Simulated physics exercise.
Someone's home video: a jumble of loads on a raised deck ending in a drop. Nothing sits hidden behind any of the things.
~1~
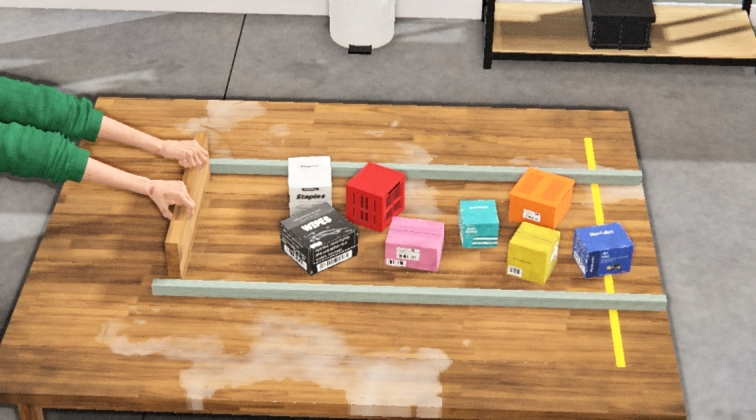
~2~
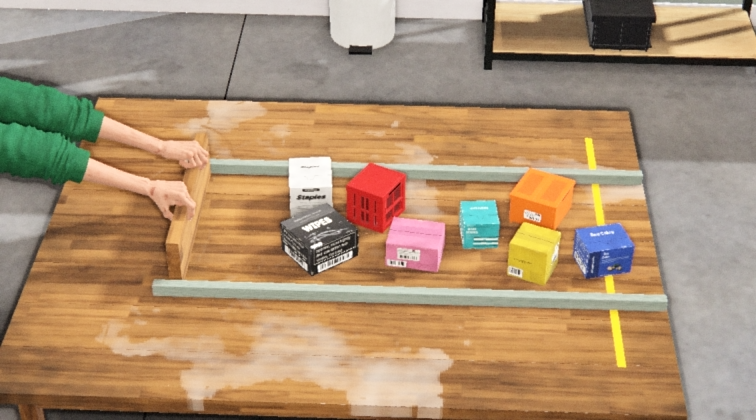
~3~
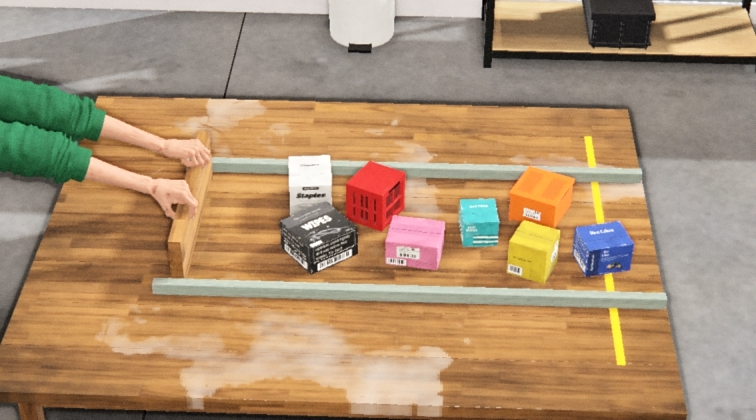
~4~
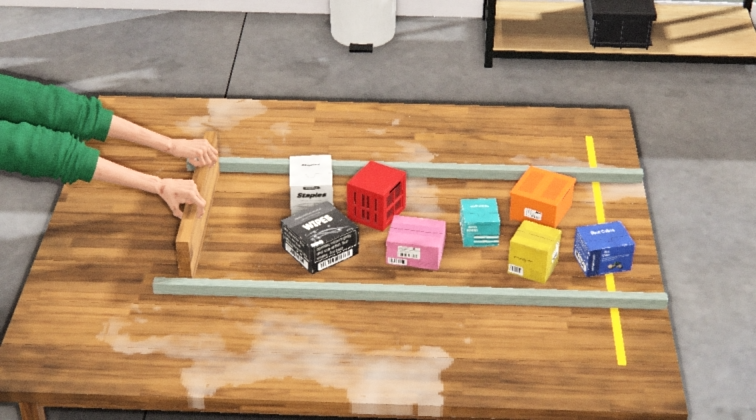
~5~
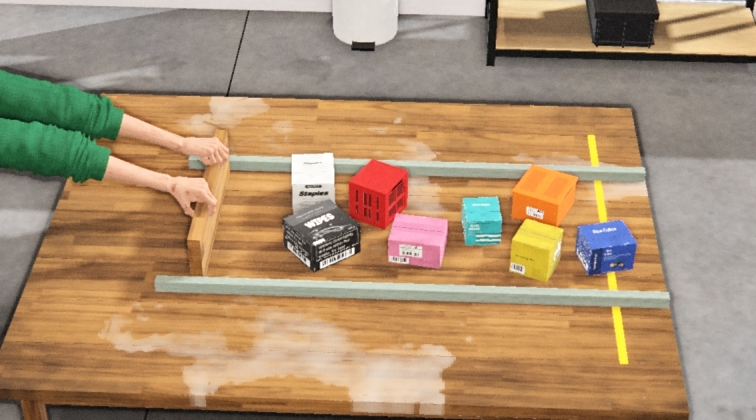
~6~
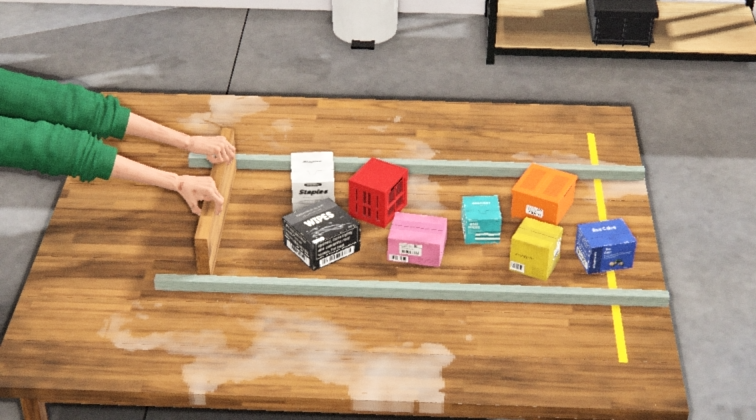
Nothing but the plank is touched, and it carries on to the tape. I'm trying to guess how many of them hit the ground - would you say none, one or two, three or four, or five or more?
The fall count hits five or goes past it.
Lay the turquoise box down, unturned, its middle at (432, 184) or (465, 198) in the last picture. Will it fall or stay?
In order, it drops down; drops down.
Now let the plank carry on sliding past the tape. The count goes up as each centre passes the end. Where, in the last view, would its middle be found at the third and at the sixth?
Its middle is around (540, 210) and later (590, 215).
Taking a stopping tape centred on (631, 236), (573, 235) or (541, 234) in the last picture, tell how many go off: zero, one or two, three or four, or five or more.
Result per tape, in order - at least five / three or four / 1 or 2.
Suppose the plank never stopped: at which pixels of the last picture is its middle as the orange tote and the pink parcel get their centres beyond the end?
Its middle is around (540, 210) and around (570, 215).
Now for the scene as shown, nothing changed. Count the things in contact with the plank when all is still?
It is in contact with 2.
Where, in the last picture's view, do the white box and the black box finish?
In the last picture the white box sits at (624, 194) while the black box sits at (641, 258).
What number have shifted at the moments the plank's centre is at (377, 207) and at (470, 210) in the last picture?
One spot: 5. Other spot: 8.
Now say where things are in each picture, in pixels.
Blue box (602, 250); orange tote (541, 201); yellow parcel (533, 253); plank (189, 206); tape (603, 240), in the first frame.
Orange tote (541, 201); red crate (376, 198), in the second frame.
Yellow parcel (534, 252); black box (319, 237), in the third frame.
Blue box (604, 249); white box (311, 187), in the fourth frame.
Orange tote (544, 198); plank (210, 203), in the fifth frame.
Blue box (605, 246); orange tote (543, 196); yellow parcel (536, 249); plank (217, 202); tape (605, 236), in the sixth frame.
Soon after, none off yet; blue box at rest near (605, 246); orange tote at rest near (543, 196); yellow parcel at rest near (536, 249).
Then, none off yet; blue box moved a little near (611, 246); orange tote moved a little near (551, 195); yellow parcel moved about its own width near (566, 248).
Further on, one off so far; blue box on the ground near (702, 356); orange tote moved well along near (640, 194); yellow parcel moved well along near (669, 251).
At rest, the number that fall off is five or more; fallen, red crate, pink parcel, turquoise box, yellow parcel, orange tote and blue box.
